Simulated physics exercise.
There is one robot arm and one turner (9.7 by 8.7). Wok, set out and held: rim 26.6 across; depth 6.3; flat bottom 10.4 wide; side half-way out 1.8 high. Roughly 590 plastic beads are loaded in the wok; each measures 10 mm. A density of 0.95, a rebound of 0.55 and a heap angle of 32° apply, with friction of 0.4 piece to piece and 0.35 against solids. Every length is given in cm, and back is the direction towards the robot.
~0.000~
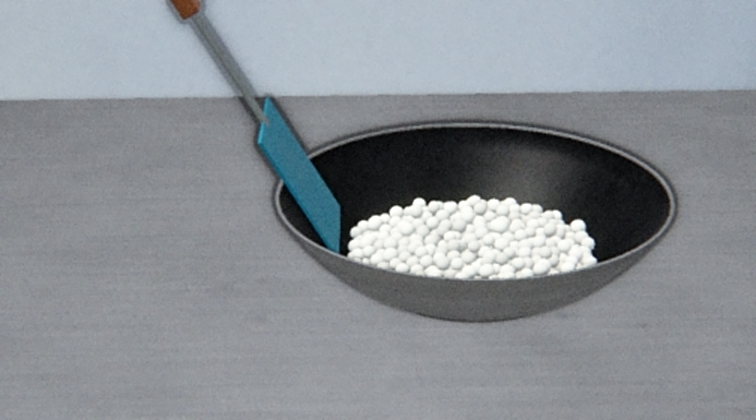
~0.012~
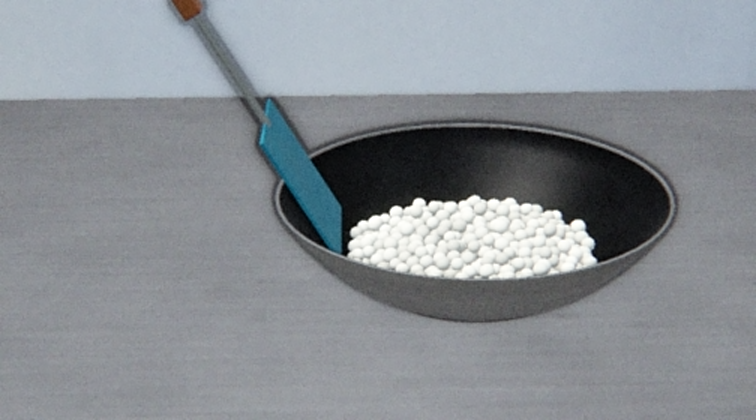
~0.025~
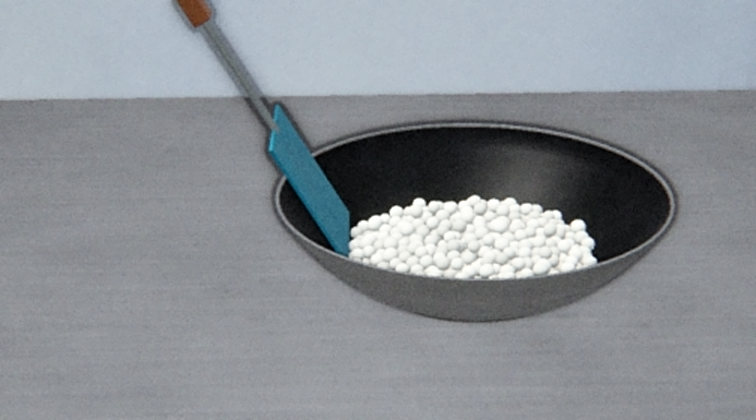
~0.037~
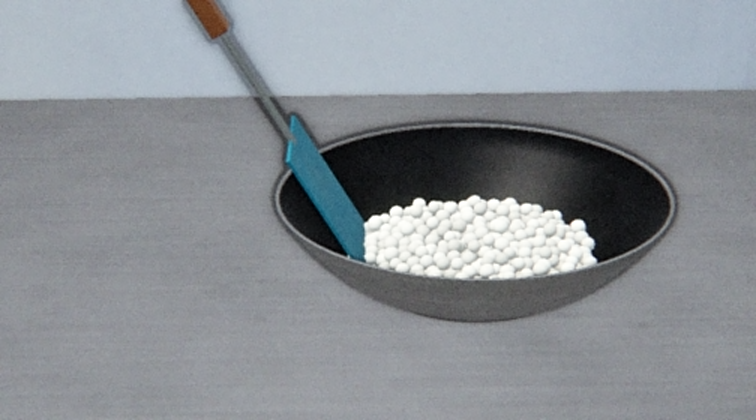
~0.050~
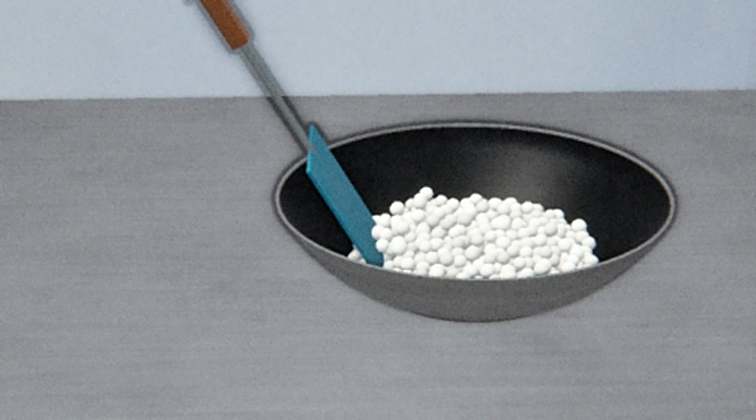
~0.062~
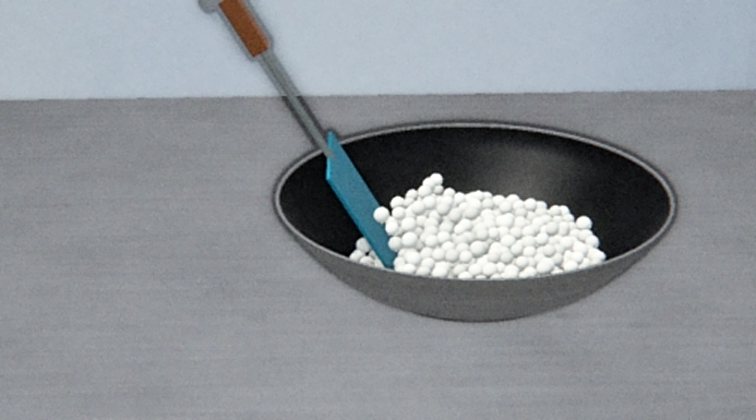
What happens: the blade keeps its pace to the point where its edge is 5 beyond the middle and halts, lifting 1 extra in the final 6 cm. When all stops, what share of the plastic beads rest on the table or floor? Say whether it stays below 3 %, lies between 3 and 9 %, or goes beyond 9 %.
It lies between 3 and 9 %.
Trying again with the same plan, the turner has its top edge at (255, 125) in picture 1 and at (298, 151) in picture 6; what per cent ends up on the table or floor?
Near 0 in a hundred.
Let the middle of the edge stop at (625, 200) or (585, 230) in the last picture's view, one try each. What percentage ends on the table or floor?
Close to 50 and close to 35 per cent, respectively.
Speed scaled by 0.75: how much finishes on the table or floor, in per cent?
Roughly 0 per cent.
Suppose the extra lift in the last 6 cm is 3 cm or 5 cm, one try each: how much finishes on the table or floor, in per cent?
Near 10 and 15 percent respectively.
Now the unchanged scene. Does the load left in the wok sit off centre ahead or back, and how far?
Ahead of centre, roughly 4.5 centimetres.
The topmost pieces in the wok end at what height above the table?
It reaches around 7.0 cm.
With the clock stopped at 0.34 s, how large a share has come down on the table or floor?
It works out to about 2 in a hundred.
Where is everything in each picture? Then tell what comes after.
In the first frame, turner top edge at (263, 119), sloping 60°; upper third of the load around (471, 243), from x 355 to 590, top at y 205; 588 in the wok.
In the second frame, turner top edge at (265, 121), sloping 60°; upper third of the load around (471, 243), from x 355 to 590, top at y 205.
In the third frame, turner top edge at (274, 127), sloping 60°; upper third of the load around (471, 243), from x 355 to 590, top at y 205.
In the fourth frame, turner top edge at (291, 138), sloping 60°; upper third of the load around (470, 243), from x 355 to 590, top at y 205.
In the fifth frame, turner top edge at (310, 147), sloping 60°; upper third of the load around (471, 238), from x 355 to 590, top at y 195.
In the sixth frame, turner top edge at (329, 154), sloping 60°; upper third of the load around (466, 234), from x 355 to 600, top at y 180; 588 in the wok.
After 0.09 s, sloping 60°, highest piece 9 above the table; 588 in the wok.
After 0.12 s, sloping 60°, highest piece 12 above the table; 587 in the wok, 1 on the blade or in flight.
After 0.34 s, sloping 60°, highest piece 8 above the table; 558 in the wok, 13 on the table or floor, 17 on the blade or in flight.
After 1.39 s, sloping 60°, highest piece 6 above the table; 557 in the wok, 31 on the table or floor.
At rest, 557 in the wok, 31 on the table or floor. That is 5 % on the table or floor.
